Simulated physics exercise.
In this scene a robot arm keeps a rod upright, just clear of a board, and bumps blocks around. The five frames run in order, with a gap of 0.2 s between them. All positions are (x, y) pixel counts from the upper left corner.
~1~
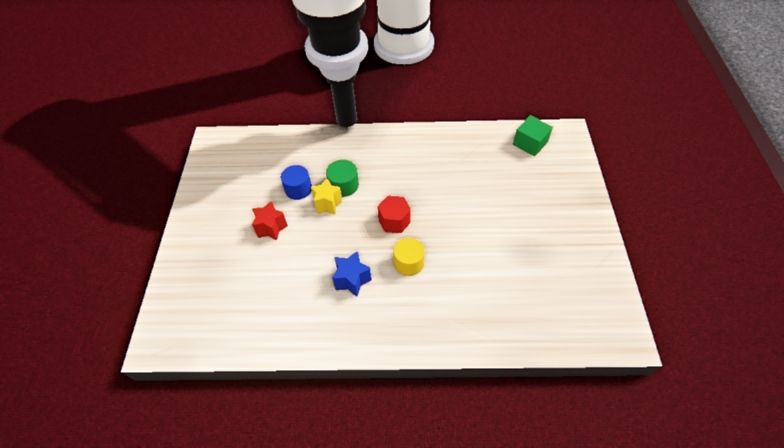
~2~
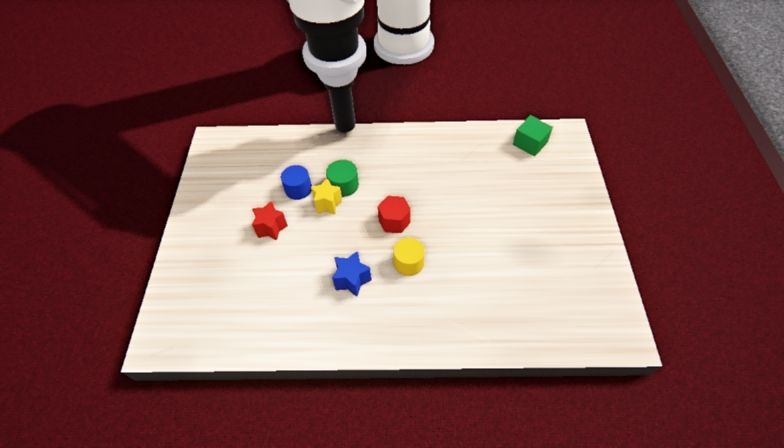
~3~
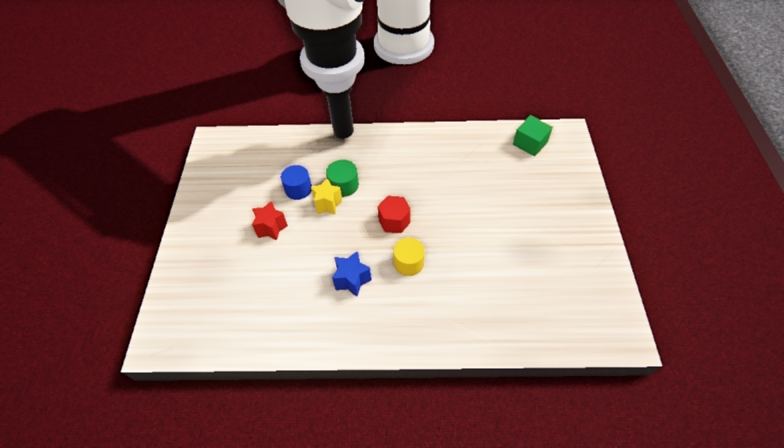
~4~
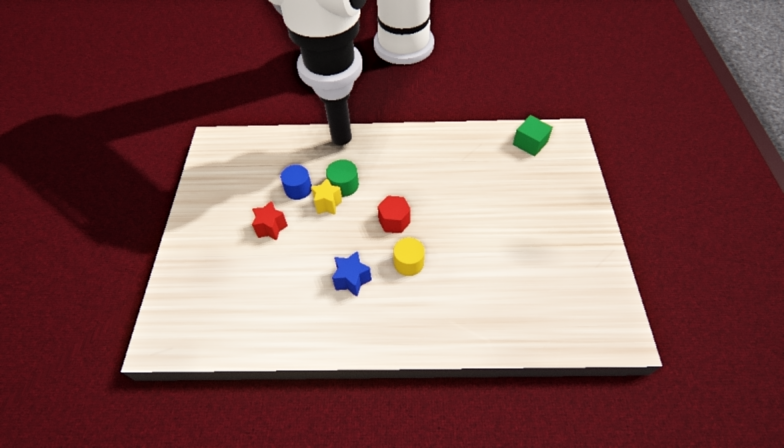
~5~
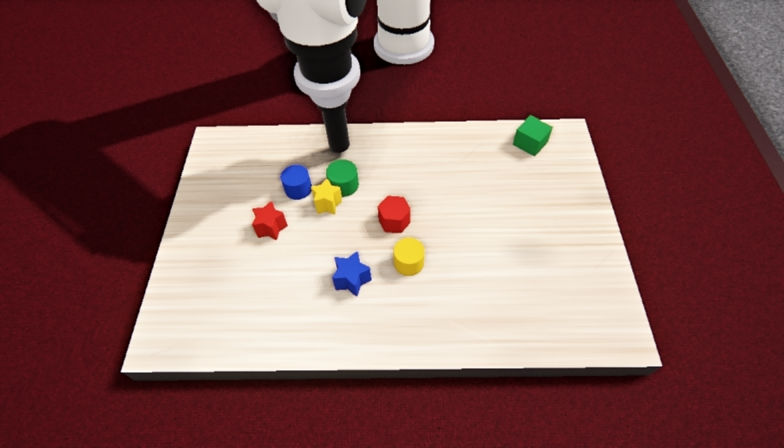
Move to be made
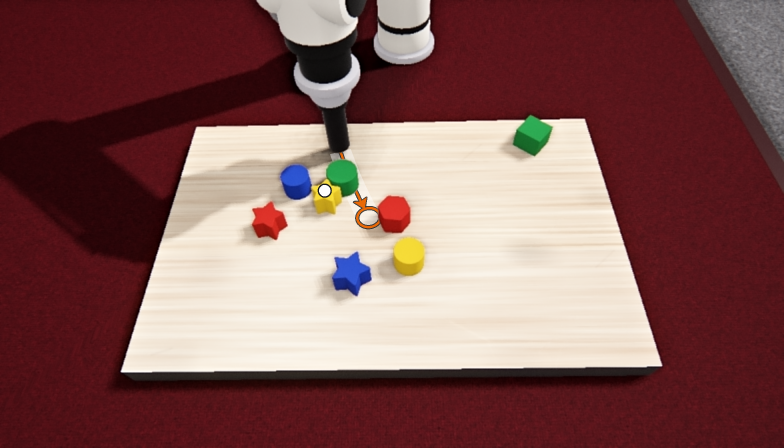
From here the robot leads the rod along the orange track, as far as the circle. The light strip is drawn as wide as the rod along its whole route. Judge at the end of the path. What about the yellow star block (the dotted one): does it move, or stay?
That block slides.
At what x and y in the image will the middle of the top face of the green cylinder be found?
Its top middle: (341, 215).
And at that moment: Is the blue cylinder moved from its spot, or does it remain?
Answer: Unmoved.
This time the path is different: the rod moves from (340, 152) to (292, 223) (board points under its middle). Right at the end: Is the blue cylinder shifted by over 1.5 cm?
It seems so.
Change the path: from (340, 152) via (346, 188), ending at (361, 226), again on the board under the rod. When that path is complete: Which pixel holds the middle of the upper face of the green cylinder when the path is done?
At (346, 235).
The line goes from (340, 152) through (348, 173) and (358, 194) to (369, 217); the dot is on the yellow star block.
The first path, step by step. One third of the way, rod at (347, 167); yellow star block at (322, 195); green cylinder at (342, 179).
Two thirds of the way, rod at (357, 189); yellow star block at (314, 204), turned 45° clockwise; green cylinder at (342, 201).
At the end, rod at (368, 212); blue cylinder unmoved; yellow star block at (313, 205), turned 55° clockwise; green cylinder at (341, 215); red six-sided block unmoved.
